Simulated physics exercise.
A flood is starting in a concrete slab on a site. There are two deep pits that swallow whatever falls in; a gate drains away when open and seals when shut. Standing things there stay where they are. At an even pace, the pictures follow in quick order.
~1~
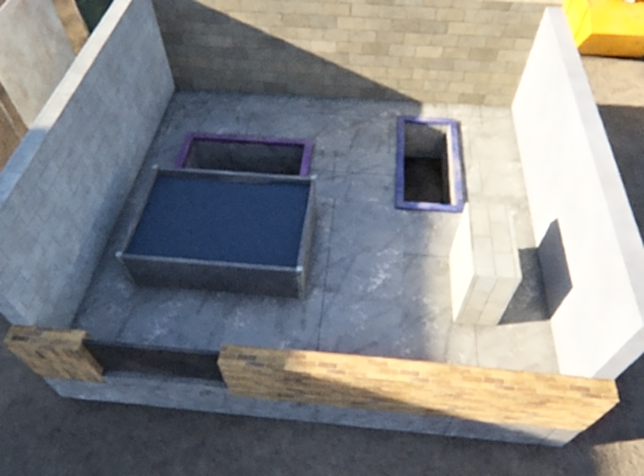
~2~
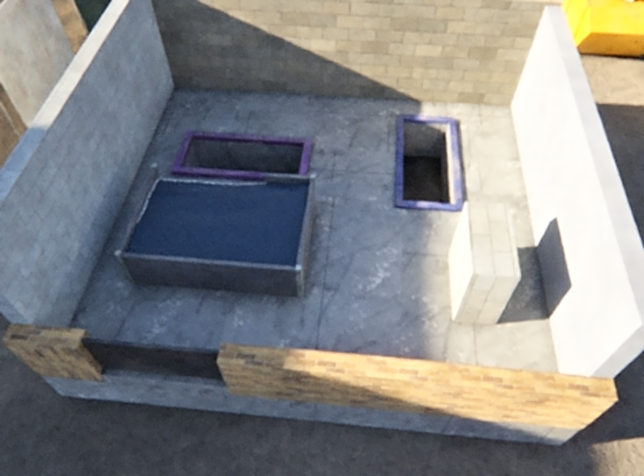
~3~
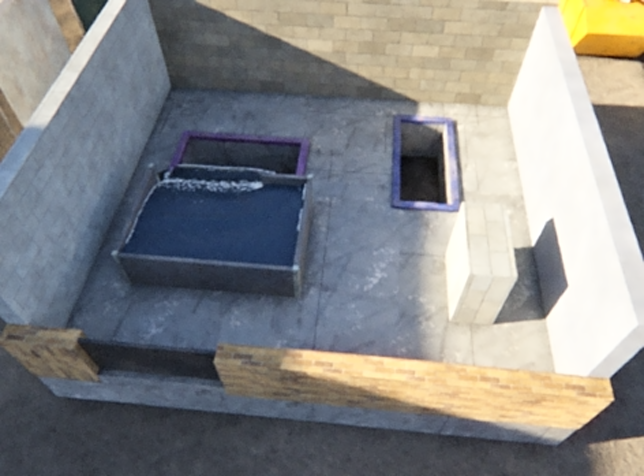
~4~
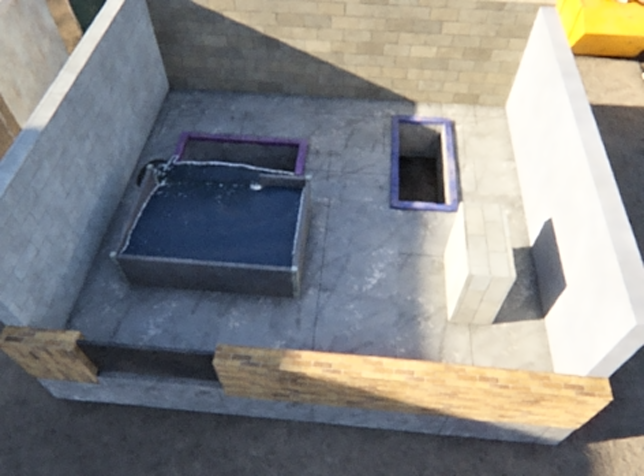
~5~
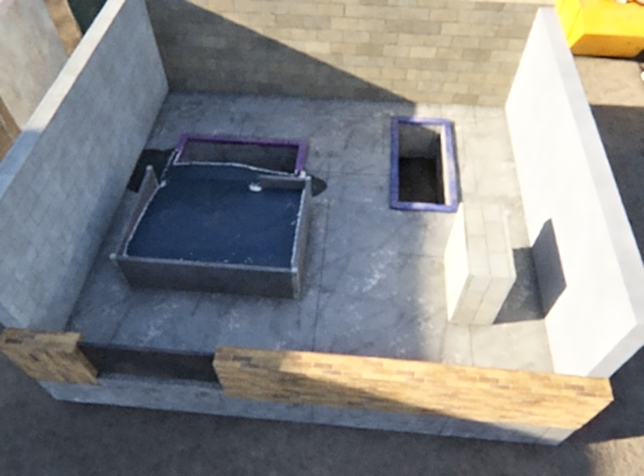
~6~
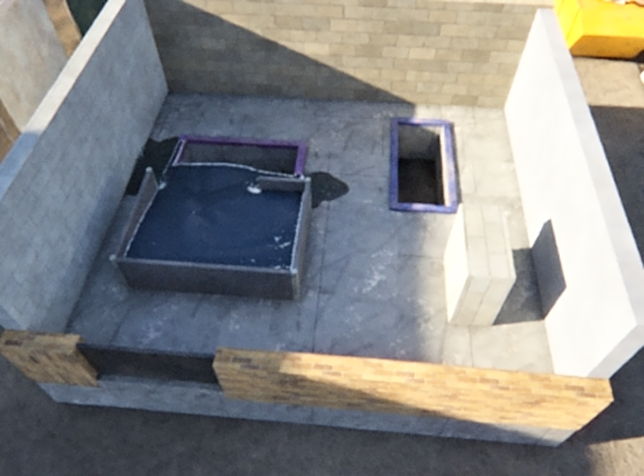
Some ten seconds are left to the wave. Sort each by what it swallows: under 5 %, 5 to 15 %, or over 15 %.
Sorted: Gate under 5 %, purple pit over 15 %, blue pit under 5 %.
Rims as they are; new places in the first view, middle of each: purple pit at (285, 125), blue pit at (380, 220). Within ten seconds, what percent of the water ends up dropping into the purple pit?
Note: Purple pit, 30 percent.
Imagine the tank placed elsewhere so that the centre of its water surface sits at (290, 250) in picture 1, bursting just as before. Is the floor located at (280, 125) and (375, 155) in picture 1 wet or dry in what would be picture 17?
Looking at the two spots in order, the first is bone-dry and the second is waterlogged.
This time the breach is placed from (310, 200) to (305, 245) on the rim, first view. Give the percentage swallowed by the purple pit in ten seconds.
In percent, purple takes 0.
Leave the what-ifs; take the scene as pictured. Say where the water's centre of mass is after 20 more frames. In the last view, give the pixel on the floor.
Somewhere near (225, 206).
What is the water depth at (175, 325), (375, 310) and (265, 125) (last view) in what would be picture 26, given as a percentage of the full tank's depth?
I'd say around 0 per cent, then 0 per cent, then 4 per cent.
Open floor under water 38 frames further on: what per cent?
I'd say 60 per cent.
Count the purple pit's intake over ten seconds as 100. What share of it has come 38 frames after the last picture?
About 100 per cent.
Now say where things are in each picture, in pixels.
In the first picture, the tank at (223, 219) is whole and still.
In the second picture, the front is at a hidden place, out from the gap on the tank's far side.
In the third picture, the front is at a hidden place, out from the gap on the tank's far side.
In the fourth picture, the front is at a hidden place, out from the gap on the tank's far side.
In the fifth picture, the front is at (319, 183), out from the gap on the tank's far side.
In the sixth picture, the front is at (340, 188), out from the gap on the tank's far side.
A moment on, water covers 15 % of the floor; the gate 0 %, the purple pit 24 %, the blue pit 0 %.
Next, water covers 20 % of the floor; the gate 0 %, the purple pit 35 %, the blue pit 0 %.
Then, water covers 40 % of the floor; the gate 0 %, the purple pit 42 %, the blue pit 0 %.
Later, water covers 60 % of the floor; the gate 0 %, the purple pit 45 %, the blue pit 1 %.
In the end, water covers 85 % of the floor; the gate 0 %, the purple pit 45 %, the blue pit 2 %.
